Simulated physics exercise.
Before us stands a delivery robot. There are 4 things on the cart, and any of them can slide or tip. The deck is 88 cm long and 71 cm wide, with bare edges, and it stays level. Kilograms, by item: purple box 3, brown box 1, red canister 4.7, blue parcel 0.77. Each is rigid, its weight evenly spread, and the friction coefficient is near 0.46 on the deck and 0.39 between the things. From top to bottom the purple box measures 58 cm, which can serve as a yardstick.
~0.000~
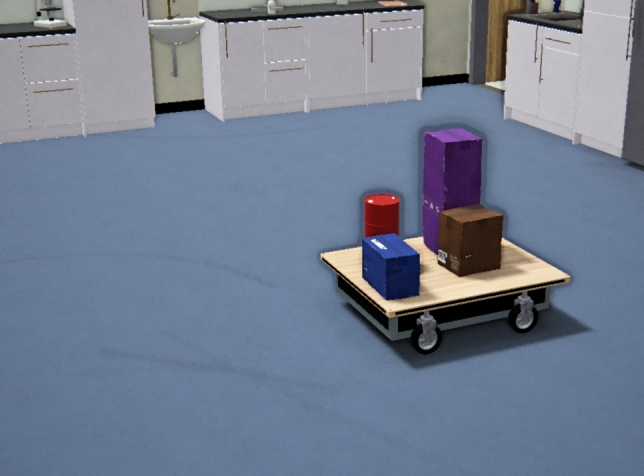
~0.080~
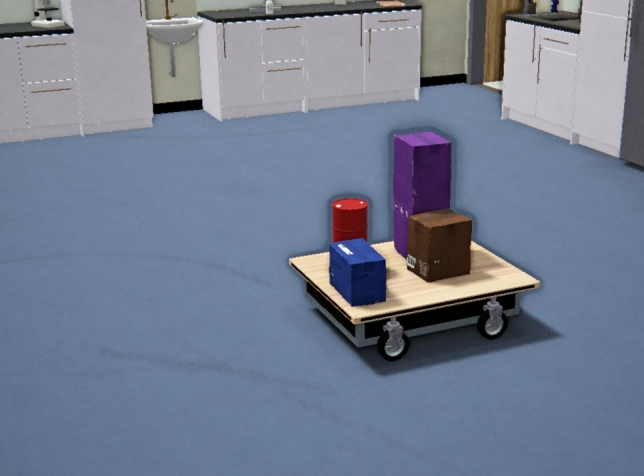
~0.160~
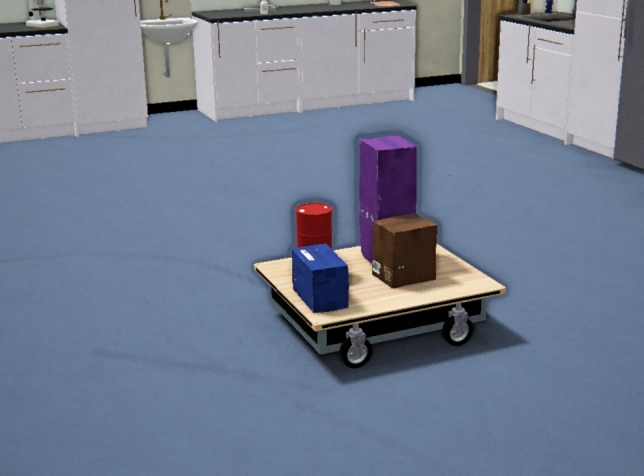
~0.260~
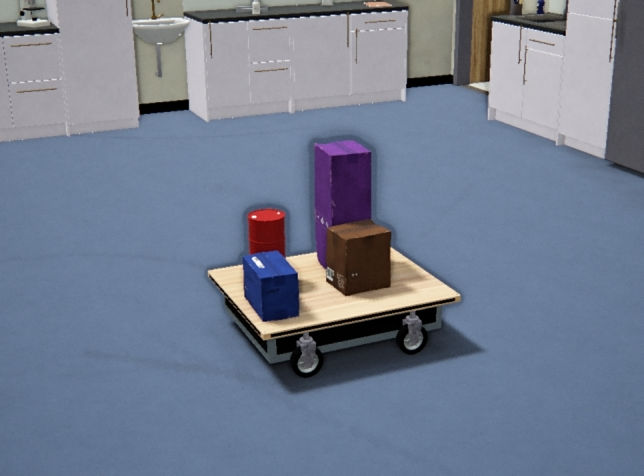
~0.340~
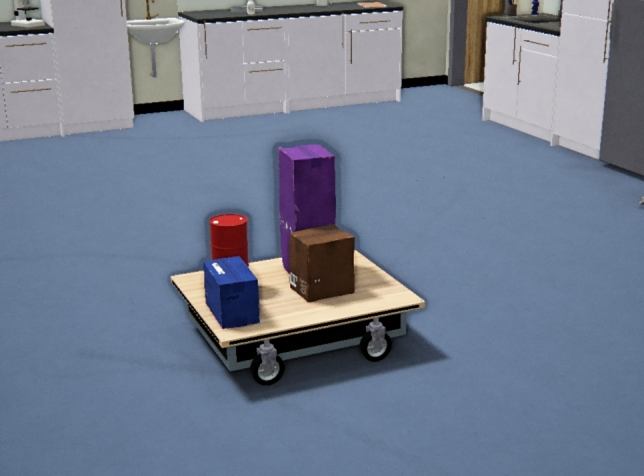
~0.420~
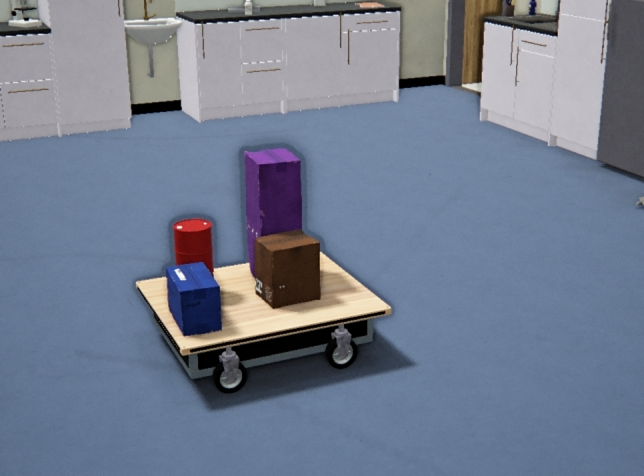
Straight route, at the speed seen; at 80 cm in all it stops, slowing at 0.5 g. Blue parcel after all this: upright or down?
Upright.
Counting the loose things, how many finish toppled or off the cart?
Total: 1.
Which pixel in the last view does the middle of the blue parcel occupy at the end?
The resting point is around (93, 316).
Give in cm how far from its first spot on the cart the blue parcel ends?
It ends about 4 centimetres from where it started.
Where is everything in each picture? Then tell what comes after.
The first frame shows cart 0 cm along; blue parcel (390, 266); purple box (451, 193).
The second frame shows cart 15 cm along; purple box (421, 197).
The third frame shows cart 30 cm along; brown box (404, 250).
The fourth frame shows cart 49 cm along; purple box (343, 208); brown box (358, 257).
The fifth frame shows cart 65 cm along; red canister (230, 254); purple box (307, 212).
The sixth frame shows cart 80 cm along; blue parcel (193, 298); brown box (287, 269).
After 0.72 s, cart 115 cm along; blue parcel moved 2 cm near (103, 314); purple box 11° off upright; brown box moved 2 cm.
After 1.42 s, cart 117 cm along, stopped; blue parcel moved 4 cm near (93, 316); purple box 49° off upright; brown box moved 4 cm.
After 2.02 s, cart 117 cm along, stopped; purple box now off the cart; blue parcel moved 4 cm near (93, 316); brown box moved 4 cm.
In the end (2.4 s), off the cart and tipped over, purple box; the other 3 under 10 cm from the start. In the last view, blue parcel near (93, 316).
